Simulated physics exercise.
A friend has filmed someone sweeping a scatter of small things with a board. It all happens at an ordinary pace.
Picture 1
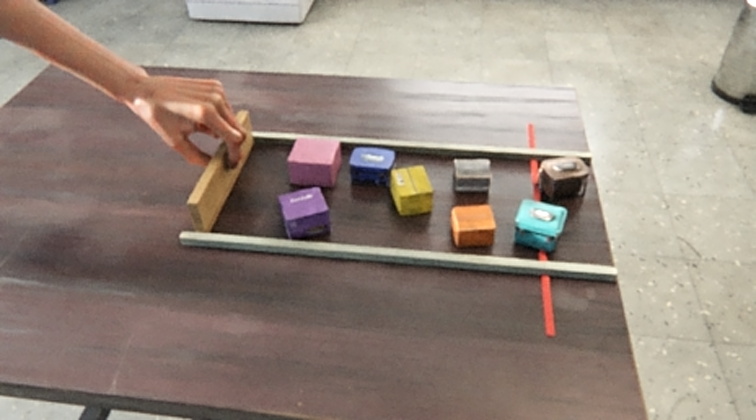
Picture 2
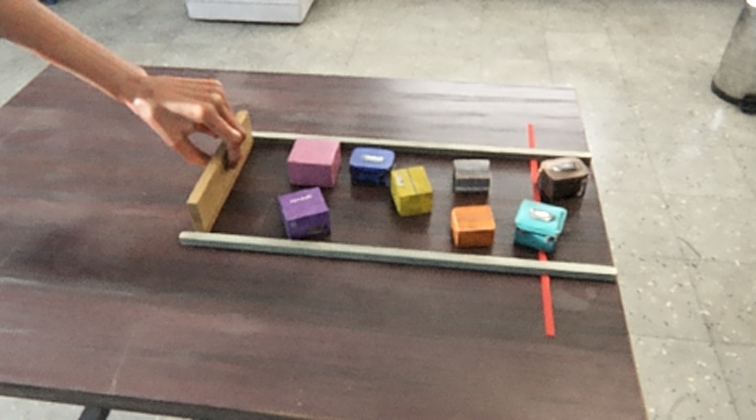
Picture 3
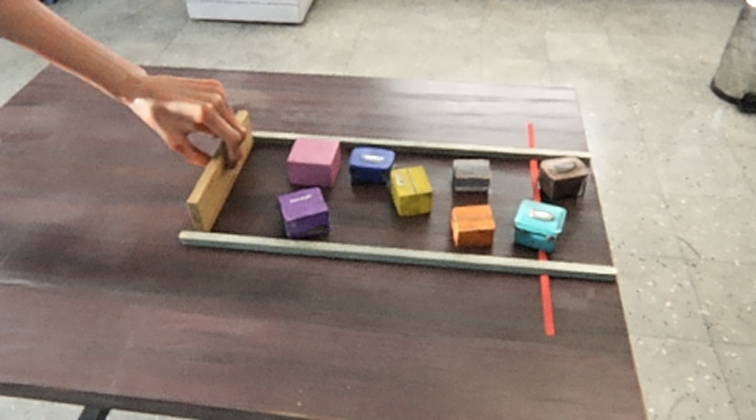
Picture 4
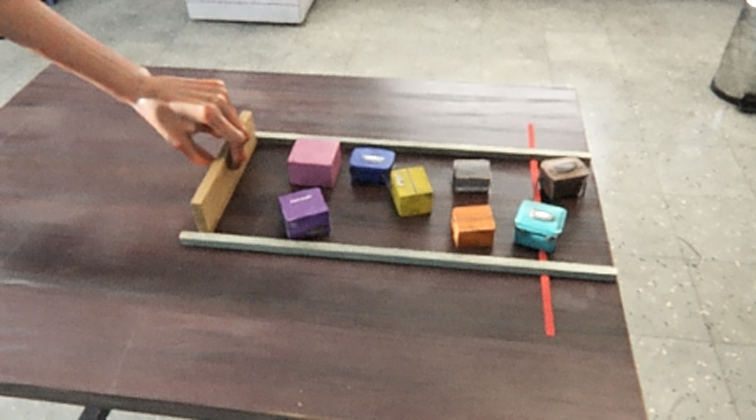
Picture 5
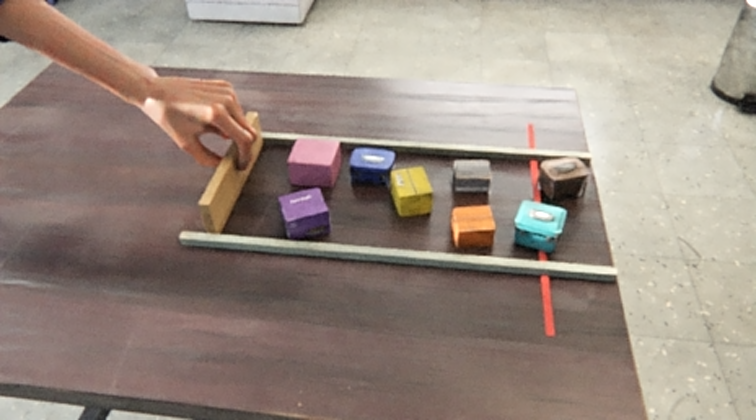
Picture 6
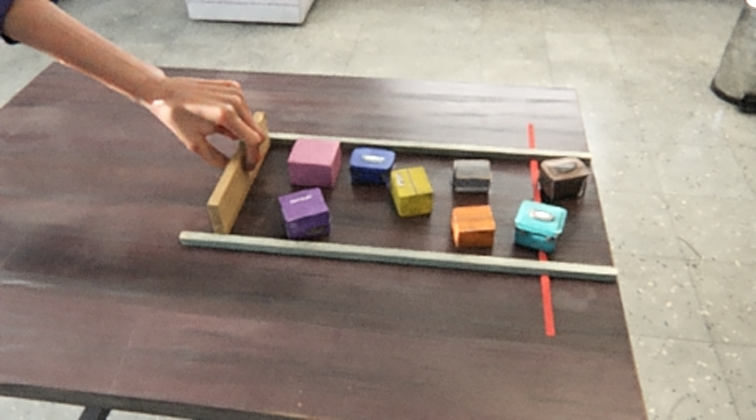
A wooden board, held upright by a hand, slides slightly to the right between two pale rails on a dark table, nearing the pink and purple blocks, while all the small coloured boxes and cases stay still.
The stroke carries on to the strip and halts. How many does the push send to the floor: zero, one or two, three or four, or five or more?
The number that fall off is three or four.
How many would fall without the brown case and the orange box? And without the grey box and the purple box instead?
2 in the first case, 2 in the second.
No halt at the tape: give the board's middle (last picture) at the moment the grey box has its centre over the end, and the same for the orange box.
At (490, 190) for the grey box; at (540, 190) for the orange box.
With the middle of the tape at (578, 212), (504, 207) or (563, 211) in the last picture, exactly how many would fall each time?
Try by try, 5, 2 and 5.
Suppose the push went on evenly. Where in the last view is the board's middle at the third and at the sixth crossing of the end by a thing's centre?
About (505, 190), then (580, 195).
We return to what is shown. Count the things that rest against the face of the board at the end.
The number is 3.
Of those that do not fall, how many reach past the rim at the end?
It comes to 1.
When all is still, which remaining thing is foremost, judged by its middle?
It is the orange box.
Soon after, none off yet; brown case at rest near (562, 179); turquoise case at rest near (539, 227); orange box at rest near (473, 227).
After that, none off yet; brown case displaced about its own width near (593, 184); turquoise case moving near (549, 228); orange box displaced about its own width near (507, 232).
In the end, the number that fall off is three or four; gone, blue case, grey box, turquoise case and brown case.
